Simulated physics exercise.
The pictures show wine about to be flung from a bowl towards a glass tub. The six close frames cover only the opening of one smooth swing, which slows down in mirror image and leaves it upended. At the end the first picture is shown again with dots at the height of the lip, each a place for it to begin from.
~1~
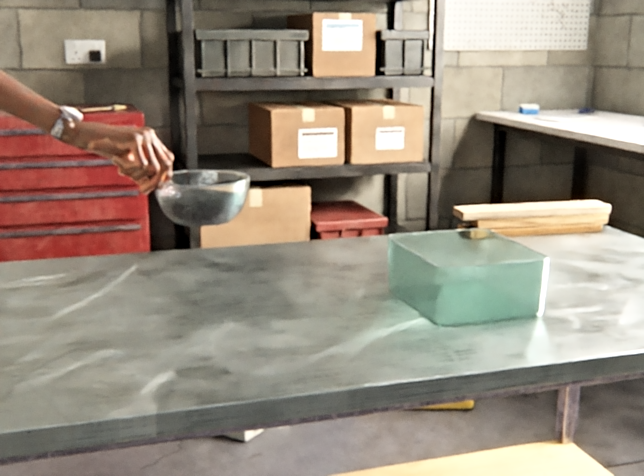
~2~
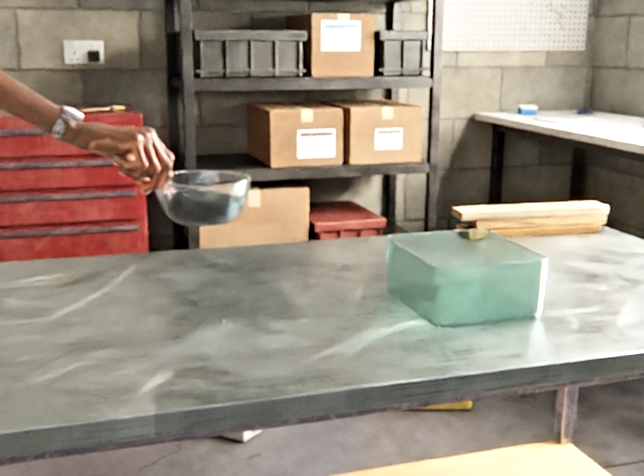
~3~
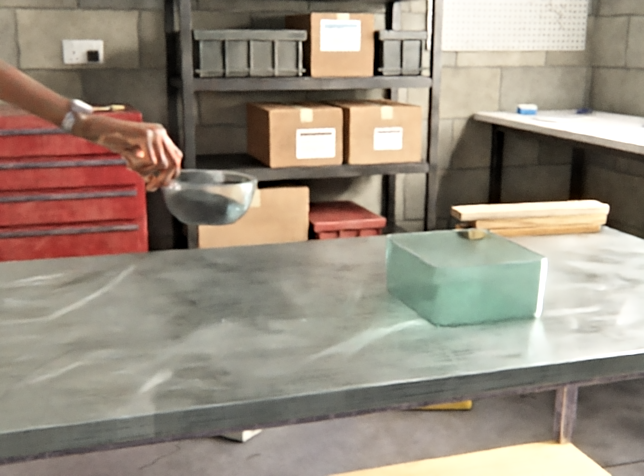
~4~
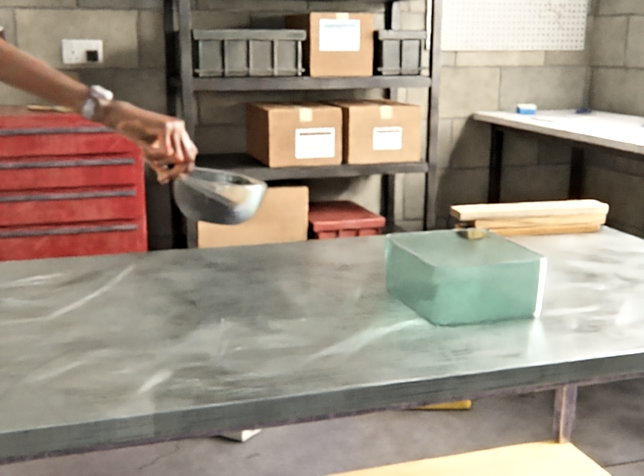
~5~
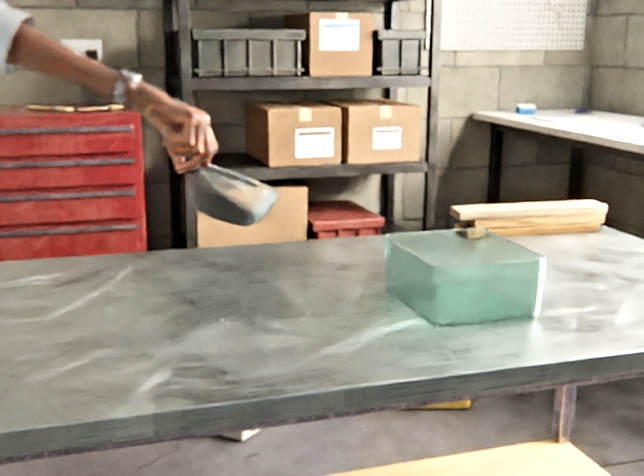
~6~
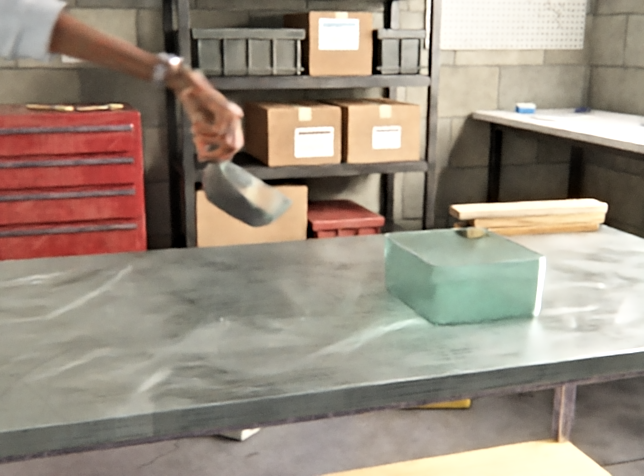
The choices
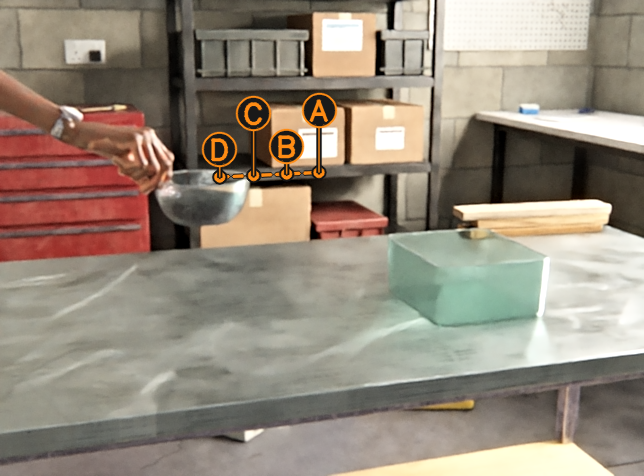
A hand held a clear bowl of wine upright over a grey workbench, left of a greenish glass tub, then moved it a little to the right and tilted it steadily toward the tub.
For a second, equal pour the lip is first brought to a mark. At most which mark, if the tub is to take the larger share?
The answer is spot B.
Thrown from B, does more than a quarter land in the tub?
Yes, it does.
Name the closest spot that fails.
Here it is spot C.
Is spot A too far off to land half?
No.
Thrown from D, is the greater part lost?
Yes.
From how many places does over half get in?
Two.
On the marked copy, A at (319, 172); B at (286, 174); C at (253, 175); D at (219, 177).
Choosing A, about 90 % lands in the tub, 6 % falls short and 4 % goes beside or beyond.
Choosing B, about 72 % lands in the tub, 8 % falls short and 20 % goes beside or beyond.
Choosing C, about 15 % lands in the tub, 80 % falls short and 5 % goes beside or beyond.
Choosing D, about 0 % lands in the tub, 95 % falls short and 5 % goes beside or beyond.
